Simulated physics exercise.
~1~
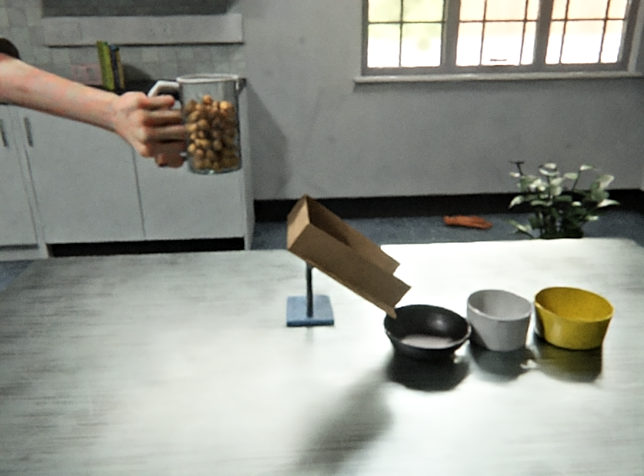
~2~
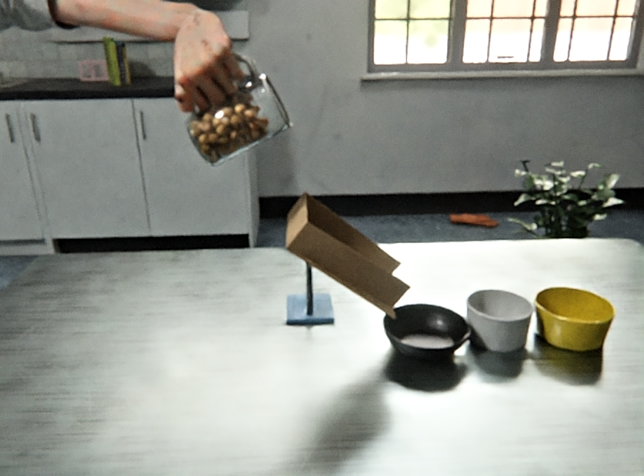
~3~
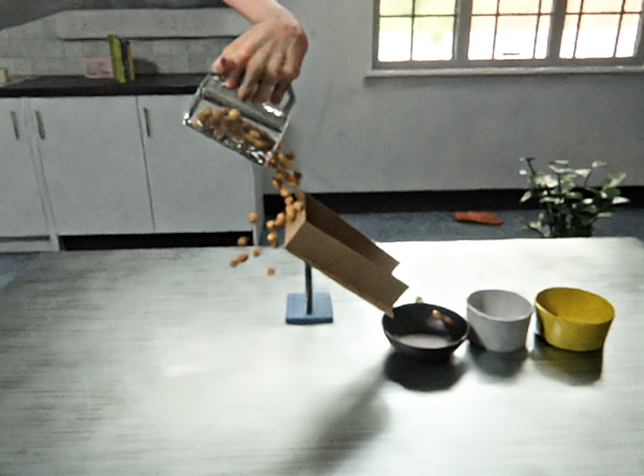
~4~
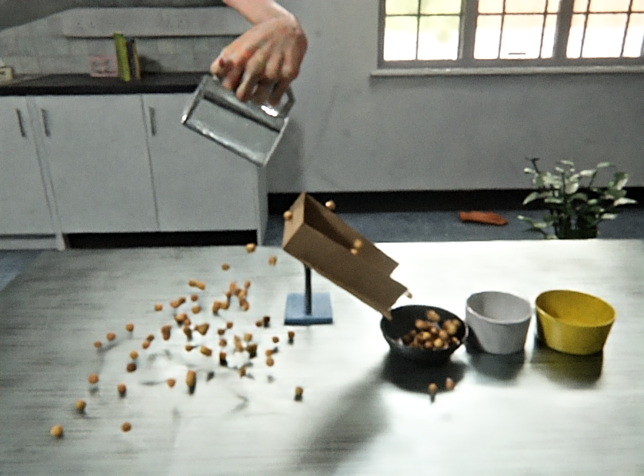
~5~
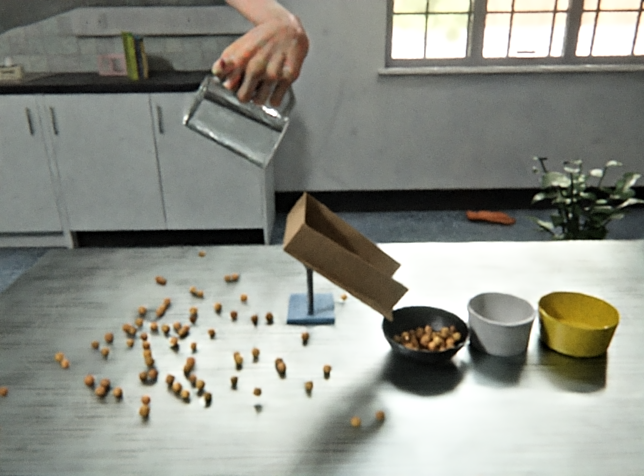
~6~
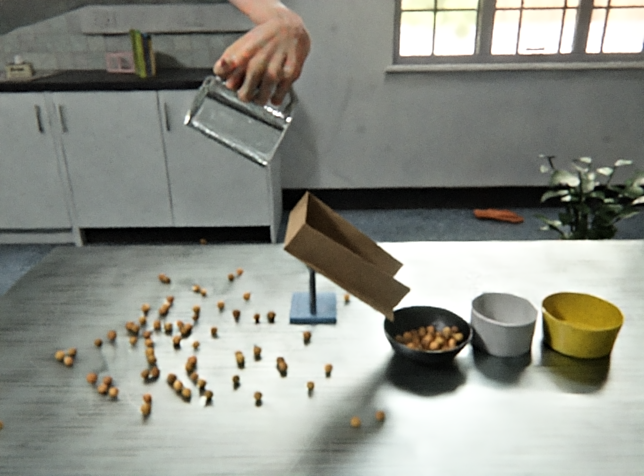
A hand tips a clear cup of beads, some sliding into a black bowl, most scattering.
